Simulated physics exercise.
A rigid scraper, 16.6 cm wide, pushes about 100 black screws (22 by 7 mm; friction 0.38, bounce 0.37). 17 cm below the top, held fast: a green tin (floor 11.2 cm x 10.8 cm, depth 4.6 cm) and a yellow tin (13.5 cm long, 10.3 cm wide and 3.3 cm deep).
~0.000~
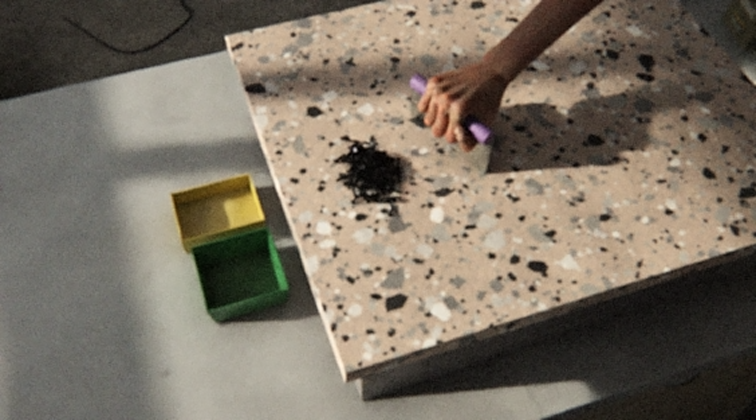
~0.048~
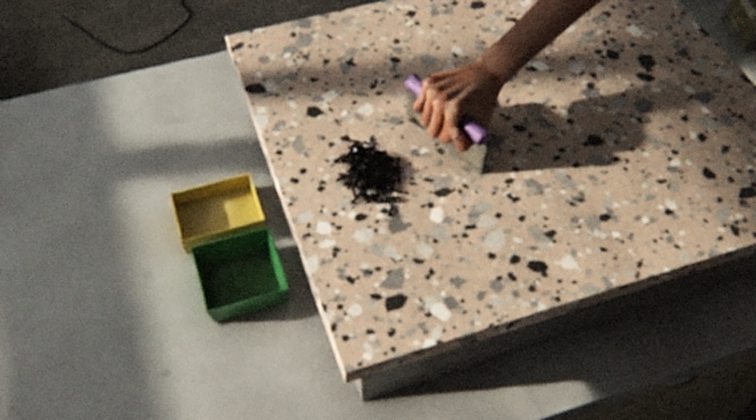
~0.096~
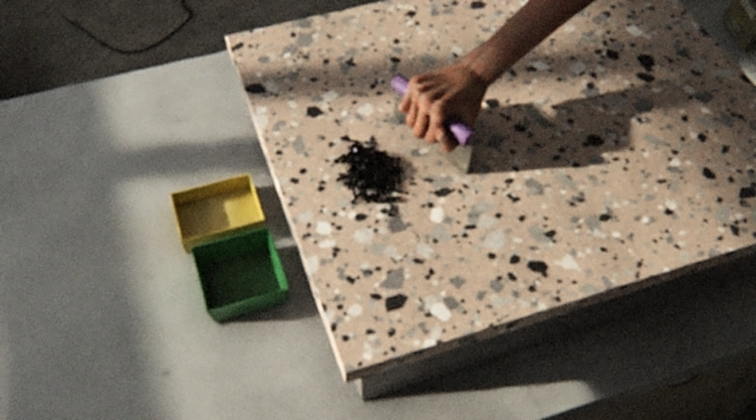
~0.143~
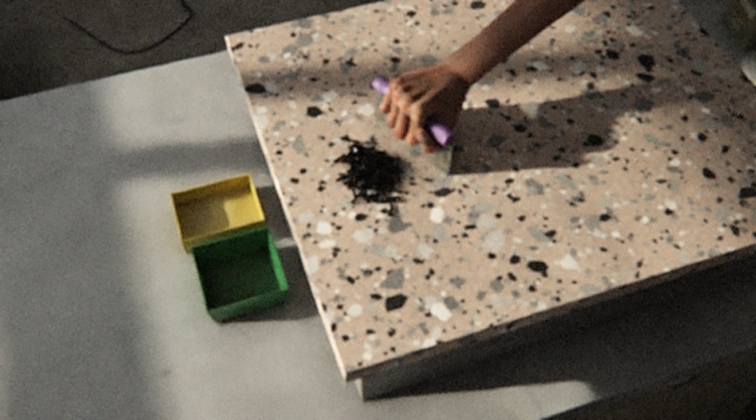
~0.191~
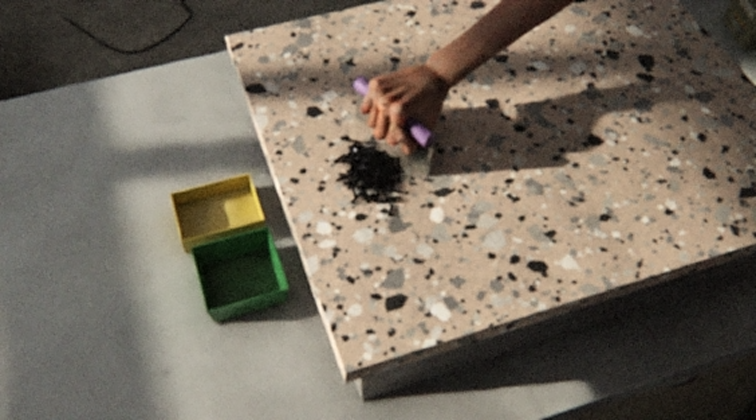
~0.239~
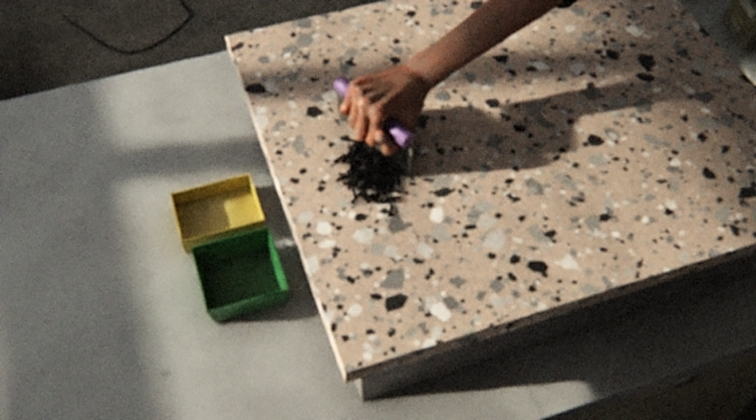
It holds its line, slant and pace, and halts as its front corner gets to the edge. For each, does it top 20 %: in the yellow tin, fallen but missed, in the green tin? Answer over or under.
Yellow tin: Under, missed: Under, green tin: Under.
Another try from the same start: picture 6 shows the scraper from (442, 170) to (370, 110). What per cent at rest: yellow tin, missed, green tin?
Yellow tin 0, missed 15, green tin 45.
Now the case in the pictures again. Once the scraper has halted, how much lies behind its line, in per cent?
Some 35 per cent.
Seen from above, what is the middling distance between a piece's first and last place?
Some 10 cm.
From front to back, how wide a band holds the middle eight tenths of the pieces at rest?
Roughly 12 cm.
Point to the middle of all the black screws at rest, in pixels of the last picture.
At about (318, 194).
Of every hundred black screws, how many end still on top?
Roughly 80 per cent.
Then, at 0.40 s, scraper 21 cm from its start, spill 12 cm wide; still on top 100 %.
After 0.56 s, scraper 25 cm from its start, spill 13 cm wide; off the edge, not caught 5 %, still on top 95 %.
Then, at 0.70 s, scraper 25 cm from its start, spill 13 cm wide; green tin 5 %, off the edge, not caught 10 %, still on top 85 %.
At rest (1.9 s), green tin 5 %, yellow tin 0 %, fallen but missed 15 %, still on top 80 %.
